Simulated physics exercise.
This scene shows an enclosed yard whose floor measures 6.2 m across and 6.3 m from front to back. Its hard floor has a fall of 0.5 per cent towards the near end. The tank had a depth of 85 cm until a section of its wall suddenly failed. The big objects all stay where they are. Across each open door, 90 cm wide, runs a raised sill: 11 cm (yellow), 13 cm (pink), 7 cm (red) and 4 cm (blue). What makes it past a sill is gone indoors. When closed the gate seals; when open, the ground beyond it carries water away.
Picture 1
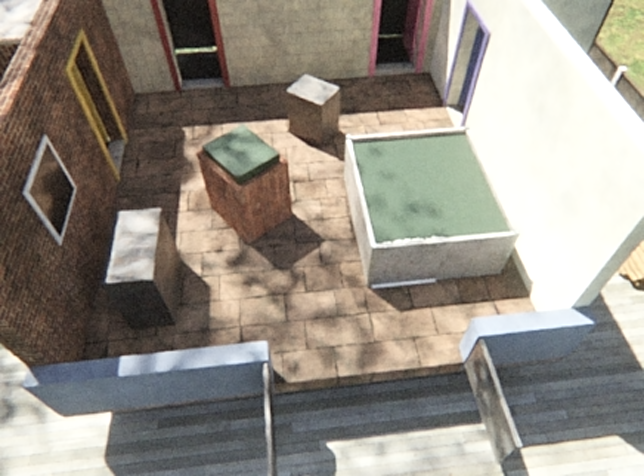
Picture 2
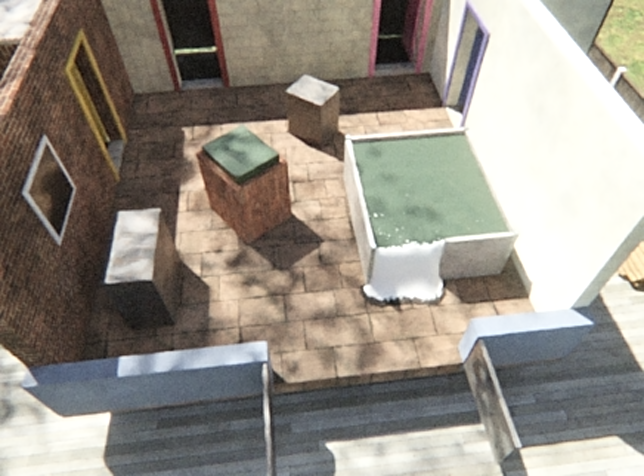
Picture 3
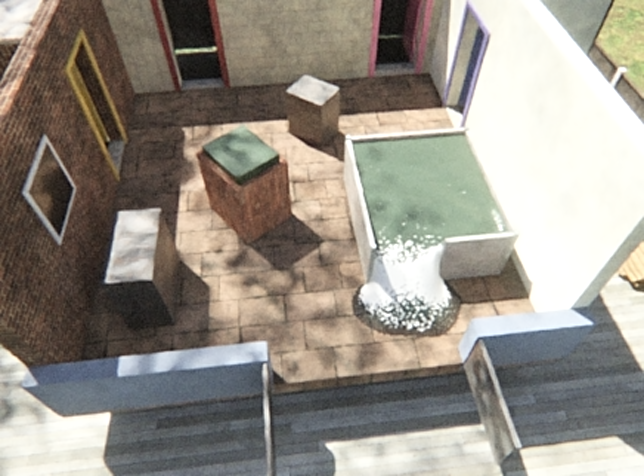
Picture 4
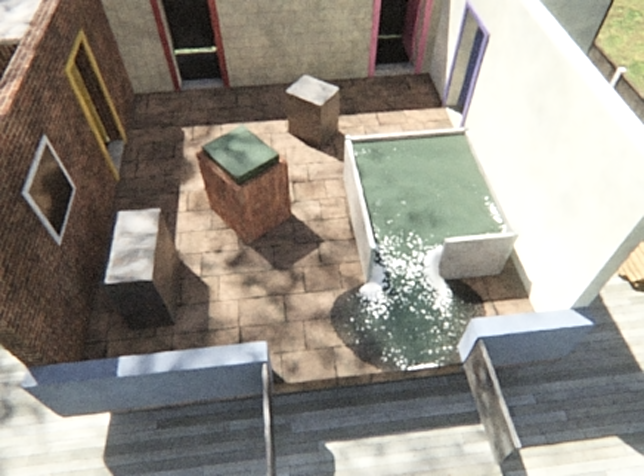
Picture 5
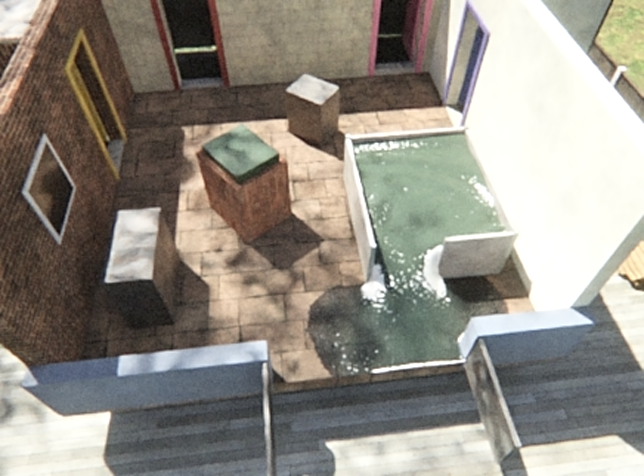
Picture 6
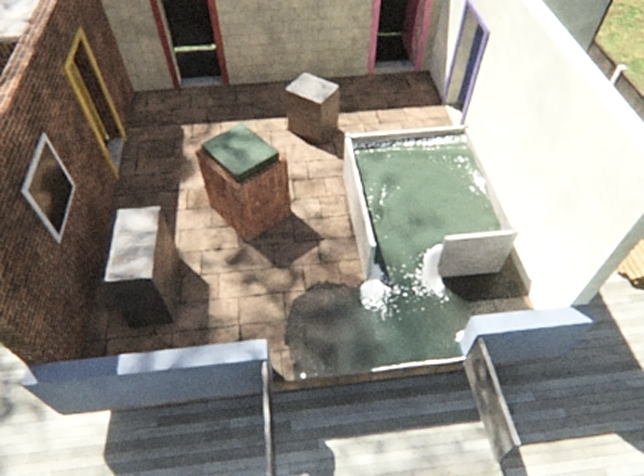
In a sunny walled yard with a tiled floor, green water poured through a gap in the front of a pale tank, foamed white, and spread outward and leftward across the tiles near the low blue walls.
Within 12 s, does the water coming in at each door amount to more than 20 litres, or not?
At the yellow door: Not more than 20 litres. At the pink door: Not more than 20 litres. At the red door: Not more than 20 litres. At the blue door: Not more than 20 litres.
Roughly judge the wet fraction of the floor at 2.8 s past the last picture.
Close to 20 in a hundred.
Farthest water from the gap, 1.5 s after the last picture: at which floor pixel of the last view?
Point: Roughly (106, 383).
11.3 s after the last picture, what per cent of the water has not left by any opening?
I'd say close to 20 percent is still there.
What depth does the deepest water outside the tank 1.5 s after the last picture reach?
About 32 cm at most.
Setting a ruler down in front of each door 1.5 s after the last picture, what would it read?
You'd get yellow at 0 cm, pink at 0 cm, red at 0 cm, and blue at 0 cm.
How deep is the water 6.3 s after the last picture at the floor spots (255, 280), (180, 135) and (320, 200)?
Depths: About 0, 0 and 0 centimetres.
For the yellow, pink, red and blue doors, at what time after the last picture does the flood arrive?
Arrival: Yellow not within the 12 s, pink 4.0 s, red not within the 12 s, blue 2.4 s.
Then, 0.7 s after the last picture water covers 10 % of the floor and is deepest (44 cm) near (395, 291); yellow door not reached, pink door not reached, red door not reached, blue door not reached.
Then, 1.5 s after the last picture water covers 15 % of the floor and is deepest (32 cm) near (395, 291); yellow door not reached, pink door not reached, red door not reached, blue door not reached.
Then, 2.8 s after the last picture water covers 20 % of the floor and is deepest (26 cm) near (395, 291); yellow door not reached, pink door not reached, red door not reached, blue door 2 cm at the sill, 0 L in.
Then, 6.3 s after the last picture water covers 25 % of the floor and is deepest (13 cm) near (395, 291); yellow door not reached, pink door 2 cm at the sill, 0 L in, red door not reached, blue door 2 cm at the sill, 0 L in.
Then, 11.3 s after the last picture water covers 30 % of the floor and is deepest (6 cm) near (395, 291); yellow door not reached, pink door 1 cm at the sill, 0 L in, red door not reached, blue door 1 cm at the sill, 0 L in.
